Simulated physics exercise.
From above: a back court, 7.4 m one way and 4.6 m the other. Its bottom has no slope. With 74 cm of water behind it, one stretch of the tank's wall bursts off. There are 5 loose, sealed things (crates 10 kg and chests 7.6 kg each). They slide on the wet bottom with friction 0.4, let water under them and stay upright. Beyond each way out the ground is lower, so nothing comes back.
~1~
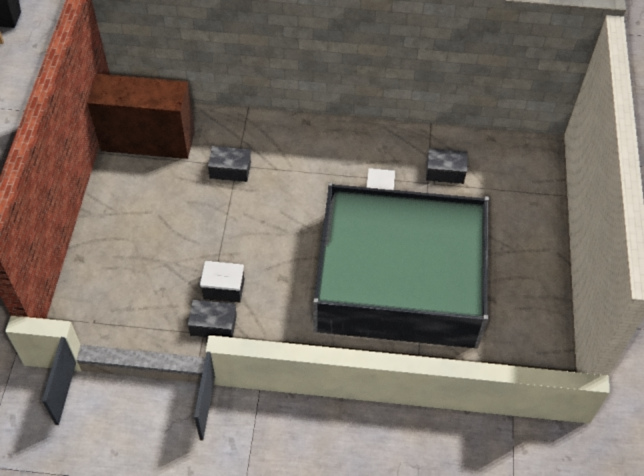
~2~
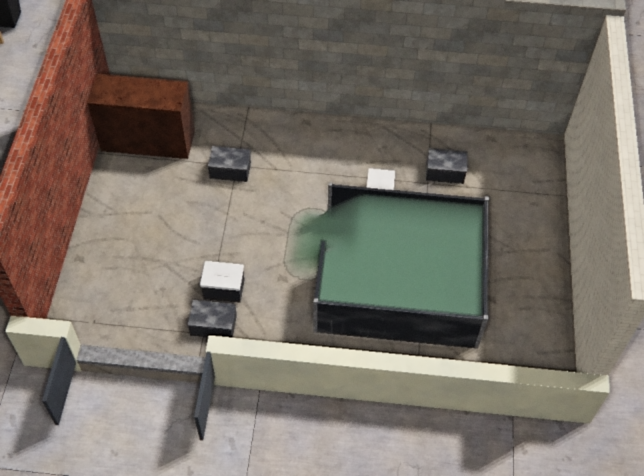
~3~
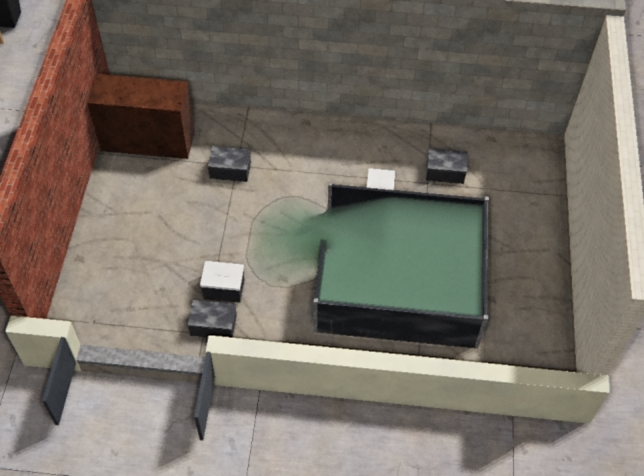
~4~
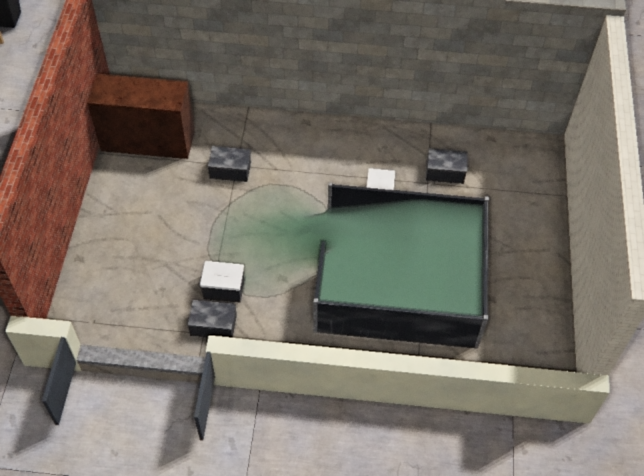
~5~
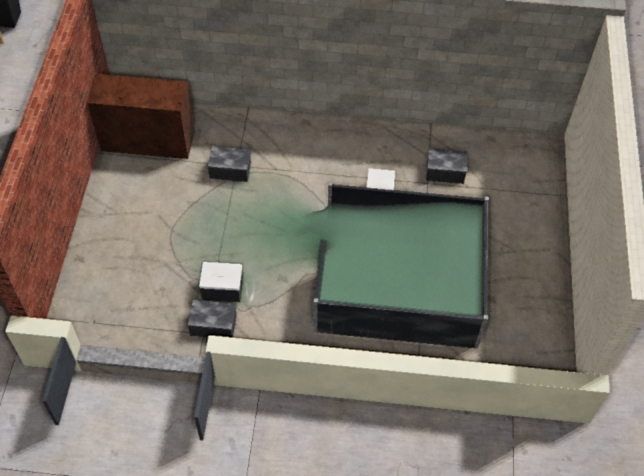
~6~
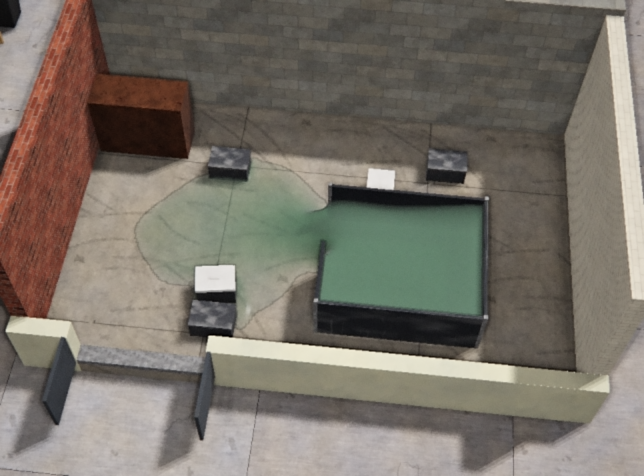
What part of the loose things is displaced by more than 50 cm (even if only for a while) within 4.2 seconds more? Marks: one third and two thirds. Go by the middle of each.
That comes to one to two thirds.
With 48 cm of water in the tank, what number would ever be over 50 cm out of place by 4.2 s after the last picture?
Then 2.
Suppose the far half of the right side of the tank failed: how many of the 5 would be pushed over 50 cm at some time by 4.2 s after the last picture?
Then 5.
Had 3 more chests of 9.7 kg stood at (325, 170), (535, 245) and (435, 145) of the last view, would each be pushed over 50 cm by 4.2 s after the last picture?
In that order: Short of it, less, short of it.
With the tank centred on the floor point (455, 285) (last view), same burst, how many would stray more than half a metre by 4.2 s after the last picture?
In that case 3 of them.
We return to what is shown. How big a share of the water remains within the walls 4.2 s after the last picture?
About 90 per cent.
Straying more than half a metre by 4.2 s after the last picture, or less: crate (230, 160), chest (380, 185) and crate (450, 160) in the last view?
In that order: Past it, less, less.
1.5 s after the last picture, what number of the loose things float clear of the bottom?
At that moment 1.
Then, 0.4 s after the last picture 0 of 5 are over 50 cm from their spots; 0 afloat.
Then, 1.5 s after the last picture 2 of 5 are over 50 cm from their spots; 1 afloat.
Then, 2.8 s after the last picture 2 of 5 are over 50 cm from their spots; 1 afloat.
Then, 4.2 s after the last picture 3 of 5 are over 50 cm from their spots, and 3 have been at some point; 1 afloat.
